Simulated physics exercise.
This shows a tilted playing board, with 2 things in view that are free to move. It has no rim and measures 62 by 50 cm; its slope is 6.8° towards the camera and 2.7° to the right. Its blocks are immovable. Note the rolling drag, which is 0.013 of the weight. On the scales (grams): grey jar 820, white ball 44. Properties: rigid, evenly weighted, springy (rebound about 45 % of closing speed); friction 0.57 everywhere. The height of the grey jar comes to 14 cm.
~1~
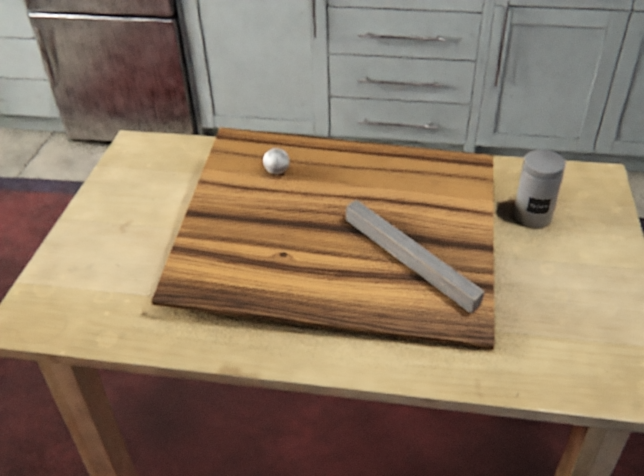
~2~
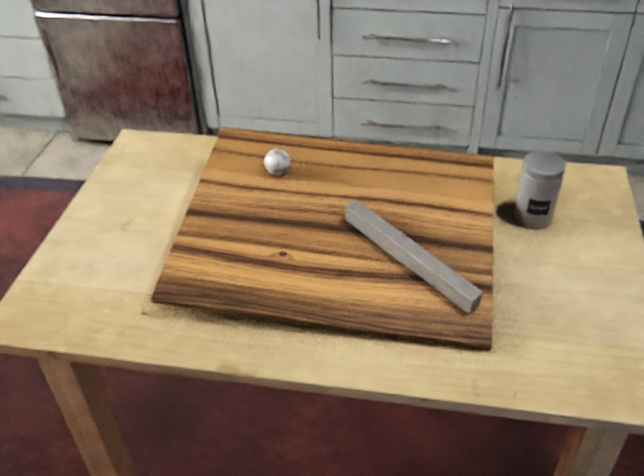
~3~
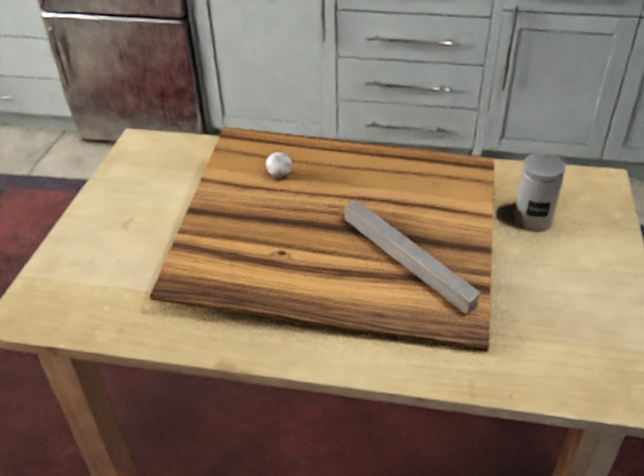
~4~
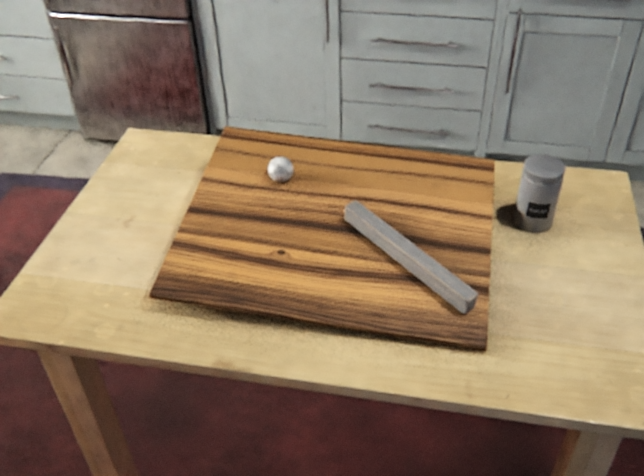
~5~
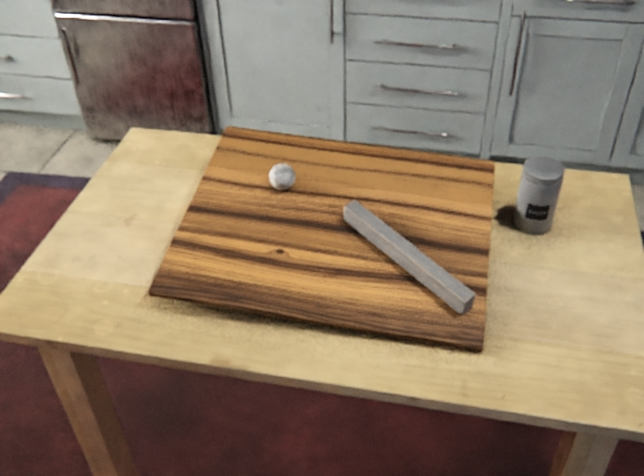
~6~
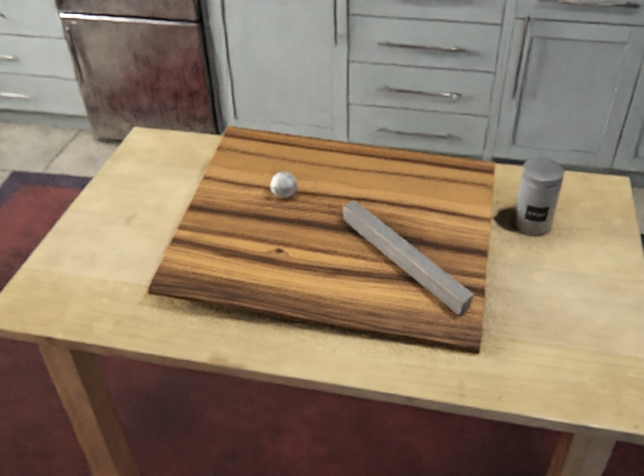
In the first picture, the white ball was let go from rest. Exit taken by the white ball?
Near.
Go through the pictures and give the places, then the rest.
In the first picture, 38 cm of board to the near edge; white ball (276, 161); grey jar (539, 189).
In the second picture, 37 cm of board to the near edge; white ball (277, 162); grey jar (539, 191).
In the third picture, 36 cm of board to the near edge; white ball (279, 165); grey jar (539, 193).
In the fourth picture, 35 cm of board to the near edge; white ball (281, 169); grey jar (539, 195).
In the fifth picture, 33 cm of board to the near edge; white ball (283, 177); grey jar (538, 196).
In the sixth picture, 30 cm of board to the near edge; white ball (284, 185); grey jar (538, 198).
Then, 0.40 s past the last view, 11 cm of board to the near edge; white ball near (297, 259).
Then, 0.80 s past the last view, it has gone over the near edge; white ball near (324, 421).
Finally, it has gone over the near edge; grey jar still in place (within 8 cm).
